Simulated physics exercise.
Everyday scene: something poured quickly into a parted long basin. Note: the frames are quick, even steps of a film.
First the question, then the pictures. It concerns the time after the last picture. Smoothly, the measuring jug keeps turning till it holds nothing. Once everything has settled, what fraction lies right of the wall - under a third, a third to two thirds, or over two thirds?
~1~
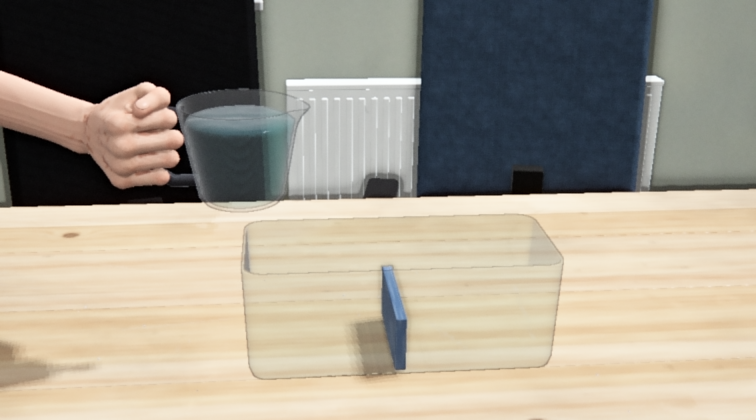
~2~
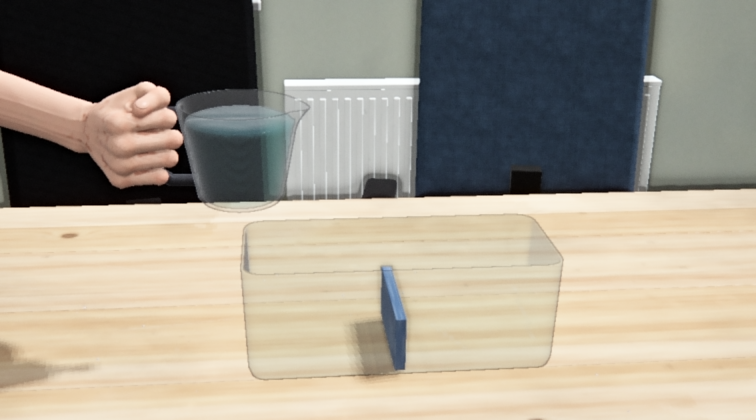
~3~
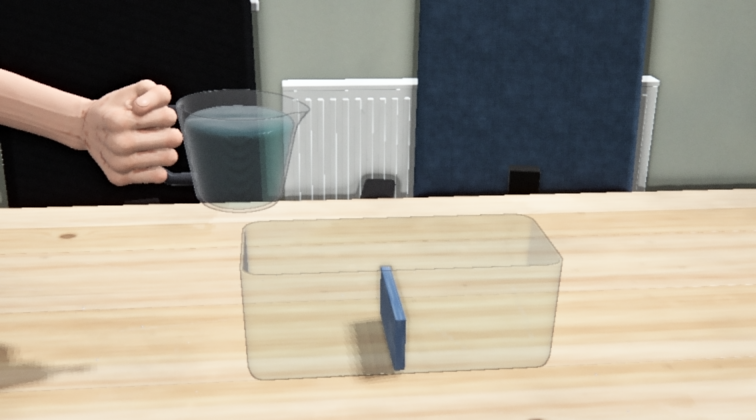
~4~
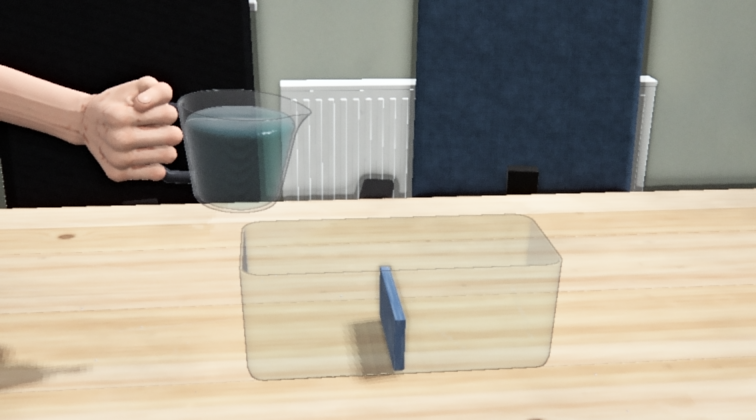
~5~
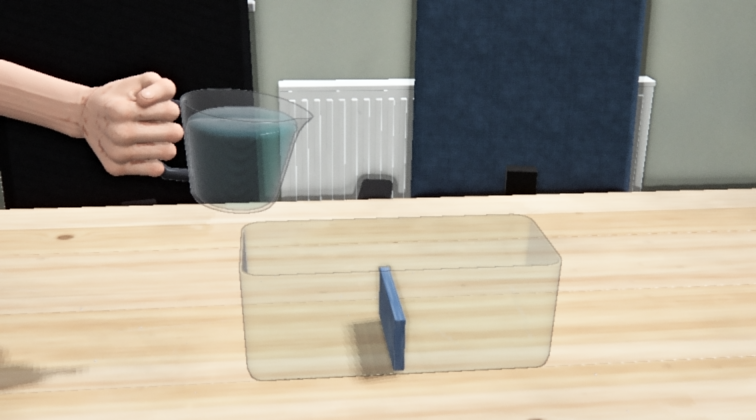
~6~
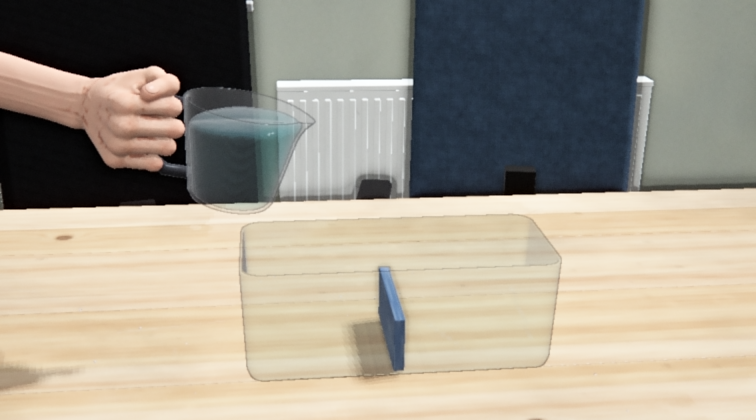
Beneath one third.
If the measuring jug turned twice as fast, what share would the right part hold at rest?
It comes to some 5 in a hundred.
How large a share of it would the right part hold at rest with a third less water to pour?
About 0 parts in a hundred, give or take.
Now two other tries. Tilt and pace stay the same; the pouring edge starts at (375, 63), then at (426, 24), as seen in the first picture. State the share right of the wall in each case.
Estimate, in order: 90 and 95 per cent.
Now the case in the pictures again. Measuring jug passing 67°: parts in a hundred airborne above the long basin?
Near 20 parts in a hundred.
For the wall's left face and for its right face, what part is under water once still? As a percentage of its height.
On the left 50 %, on the right 0 %.
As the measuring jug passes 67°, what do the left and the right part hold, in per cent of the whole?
Left: 15 %; right: 0 %.
A moment on, the measuring jug is tipped part way and 66 per cent is still to pour, 13 is left of the wall and 0 right of it.
Next, the measuring jug is tipped right over and 11 per cent is still to pour, 78 is left of the wall and 2 right of it.
Then the measuring jug is tipped right over and 0 per cent is still to pour, 95 is left of the wall and 4 right of it.
Later the measuring jug is tipped right over and 0 per cent is still to pour, 95 is left of the wall and 4 right of it.
Finally, 95 per cent lies left of the wall, 4 right of it and 1 outside.
